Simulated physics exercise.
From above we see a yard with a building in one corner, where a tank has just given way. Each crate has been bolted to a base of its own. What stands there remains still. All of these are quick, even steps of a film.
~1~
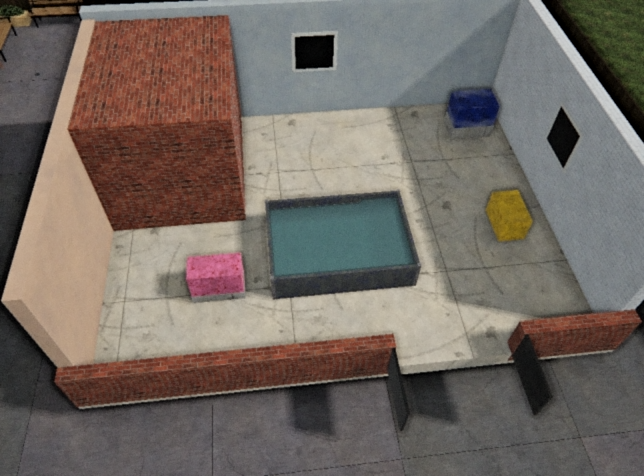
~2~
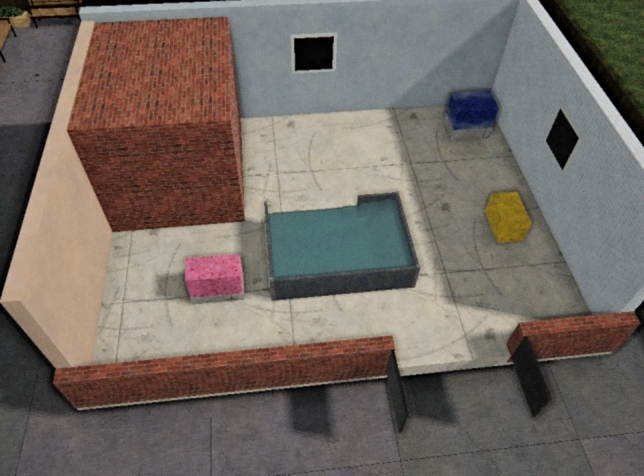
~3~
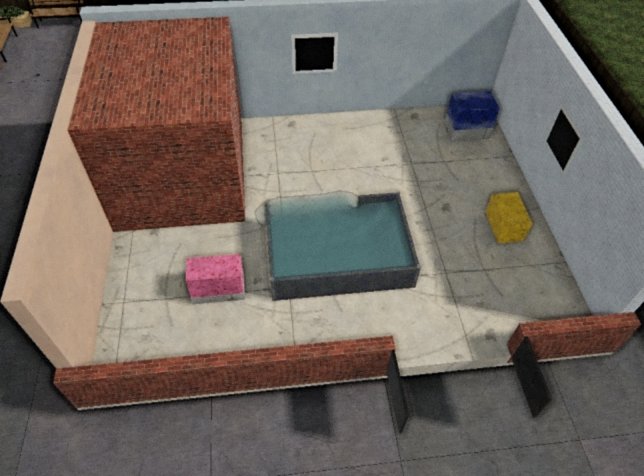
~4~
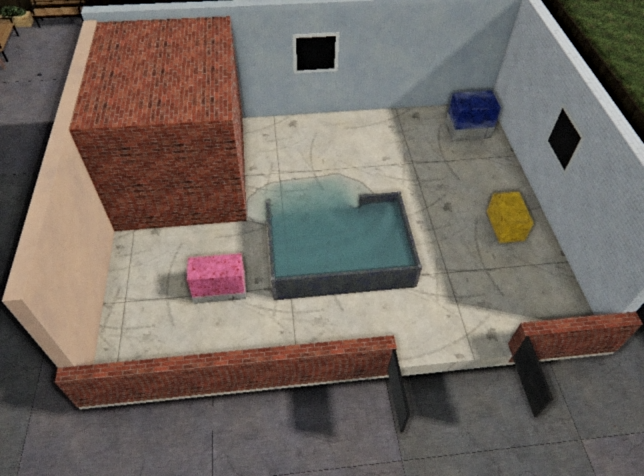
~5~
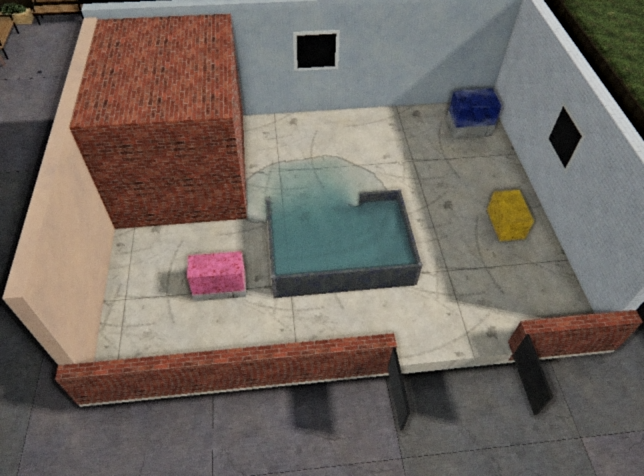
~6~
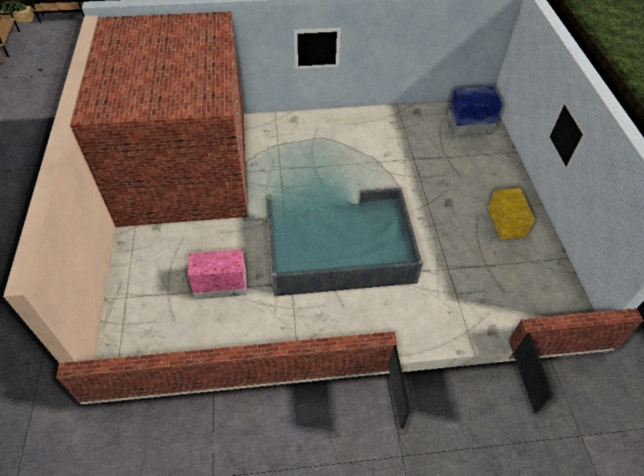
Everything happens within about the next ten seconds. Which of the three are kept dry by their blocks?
One by one: The pink crate will not even get damp, the blue crate will not even get damp, the yellow crate will be wet.
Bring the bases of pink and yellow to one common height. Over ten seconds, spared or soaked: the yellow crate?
For the yellow crate, the answer is that it stays clear.
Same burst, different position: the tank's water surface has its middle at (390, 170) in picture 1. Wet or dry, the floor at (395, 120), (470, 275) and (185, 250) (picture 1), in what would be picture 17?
Results in order - swamped, left untouched, left untouched.
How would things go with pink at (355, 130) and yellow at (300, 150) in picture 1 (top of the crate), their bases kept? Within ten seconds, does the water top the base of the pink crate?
As I see it, the pink is overtopped within the ten seconds.
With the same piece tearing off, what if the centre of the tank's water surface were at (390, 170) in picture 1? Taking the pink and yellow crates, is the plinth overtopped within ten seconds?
As I see it, pink crate is not reached, and yellow crate gets reached.
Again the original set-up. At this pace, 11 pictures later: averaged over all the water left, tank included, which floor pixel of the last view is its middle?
Centre of the water: Near (316, 186).
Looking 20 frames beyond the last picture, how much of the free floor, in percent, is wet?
Around 30 percent of it.
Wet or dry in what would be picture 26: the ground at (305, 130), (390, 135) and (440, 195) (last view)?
First spot swamped, second spot swamped, third spot clear.
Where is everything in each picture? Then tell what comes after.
In the first frame, the tank at (339, 235) is whole and still.
In the second frame, water pours out on the tank's far side and has run to a hidden place.
In the third frame, water pours out on the tank's far side and has run to (261, 212).
In the fourth frame, water pours out on the tank's far side and has run to (252, 199).
In the fifth frame, the front is at (337, 159), out from the gap on the tank's far side.
In the sixth frame, water pours out on the tank's far side and has run to (321, 140).
A moment on, water covers 25 % of the floor; the pink crate not reached, the blue crate not reached, the yellow crate not reached.
Next, water covers 25 % of the floor; the pink crate not reached, the blue crate not reached, the yellow crate not reached.
Then, water covers 30 % of the floor; the pink crate water round its plinth, the blue crate water round its plinth, the yellow crate not reached.
Later, water covers 55 % of the floor; the pink crate water round its plinth, the blue crate water round its plinth, the yellow crate water round its plinth.
In the end, water covers 80 % of the floor; the pink crate stayed above the water, the blue crate stayed above the water, the yellow crate was topped.
